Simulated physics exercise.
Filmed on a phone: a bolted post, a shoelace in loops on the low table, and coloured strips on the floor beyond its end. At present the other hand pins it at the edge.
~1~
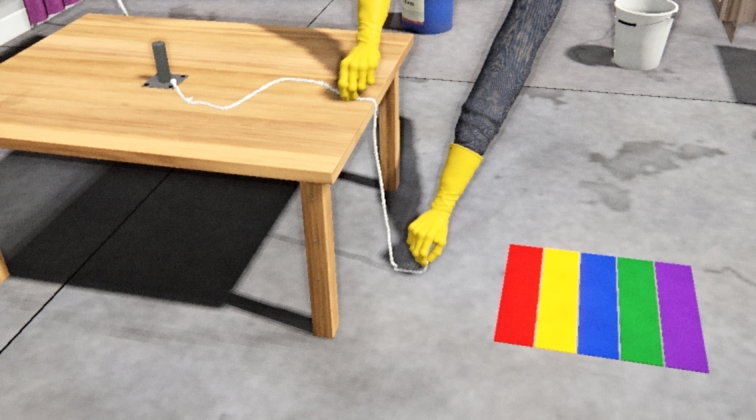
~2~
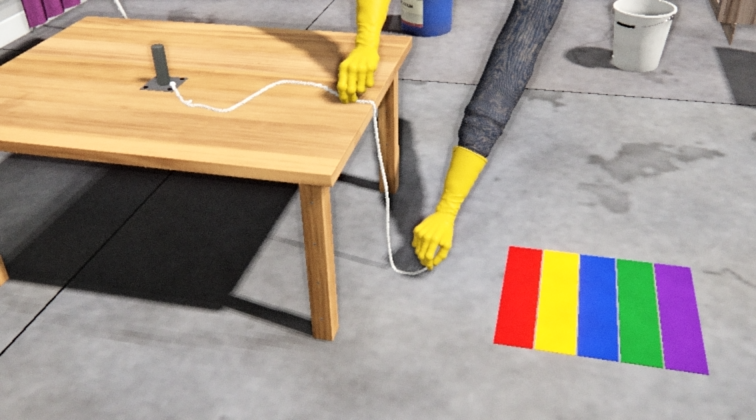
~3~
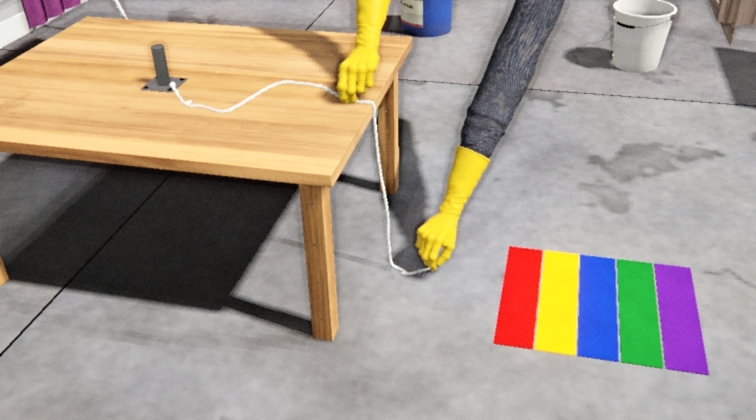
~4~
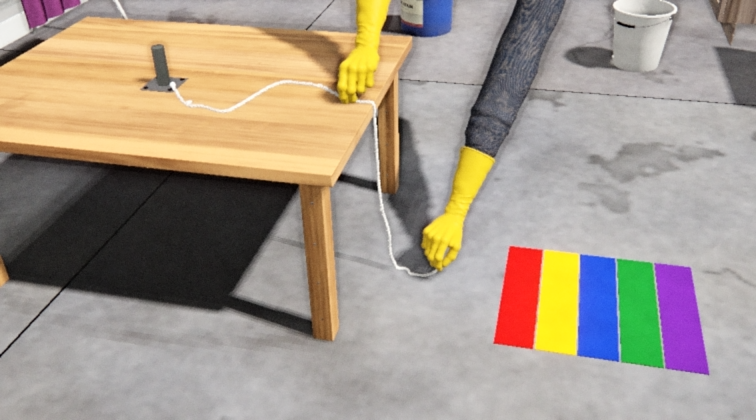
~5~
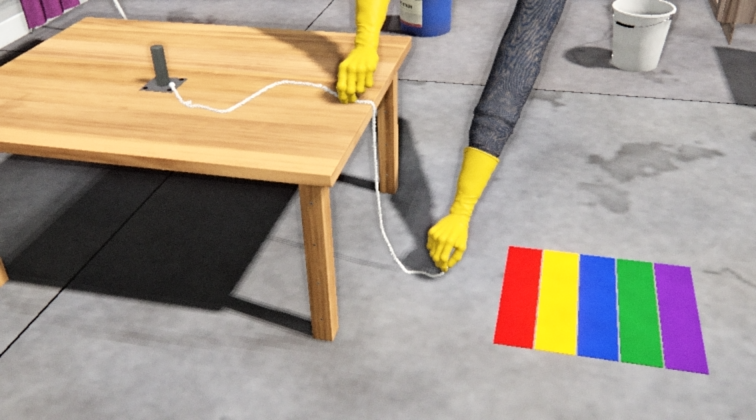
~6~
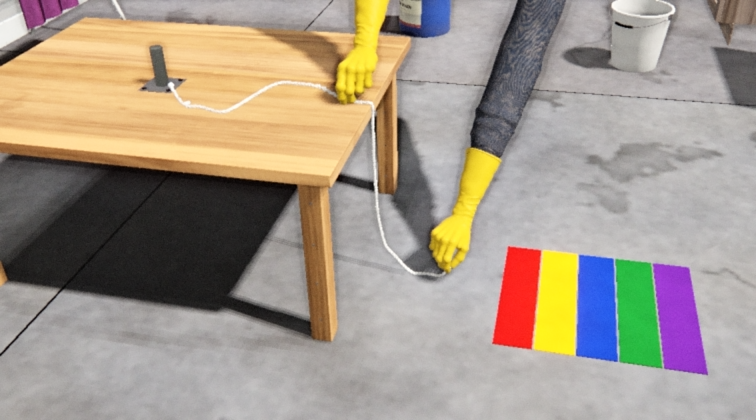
A white cord's end slides slightly right across the floor, drawn by a yellow-gloved hand.
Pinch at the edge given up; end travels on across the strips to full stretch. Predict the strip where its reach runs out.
Its reach runs out at the purple strip.
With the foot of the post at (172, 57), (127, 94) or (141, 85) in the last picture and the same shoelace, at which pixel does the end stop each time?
Roughly (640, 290), (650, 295) and (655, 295).
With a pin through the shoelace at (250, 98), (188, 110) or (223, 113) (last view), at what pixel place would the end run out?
Going try by try, I'd put it close to (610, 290), then (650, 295), and finally (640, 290).
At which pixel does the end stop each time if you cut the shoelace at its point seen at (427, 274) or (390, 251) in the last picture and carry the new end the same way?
The pixels are close to (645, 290) and (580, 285), one per try.
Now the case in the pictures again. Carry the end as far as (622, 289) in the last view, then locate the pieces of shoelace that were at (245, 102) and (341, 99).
You'll find one close to (303, 97) and the other close to (400, 172).
Early on, end near (622, 289); over green.
Midway, end near (660, 294); over purple.
At the end of the slack, end near (682, 297); over purple. Over purple.
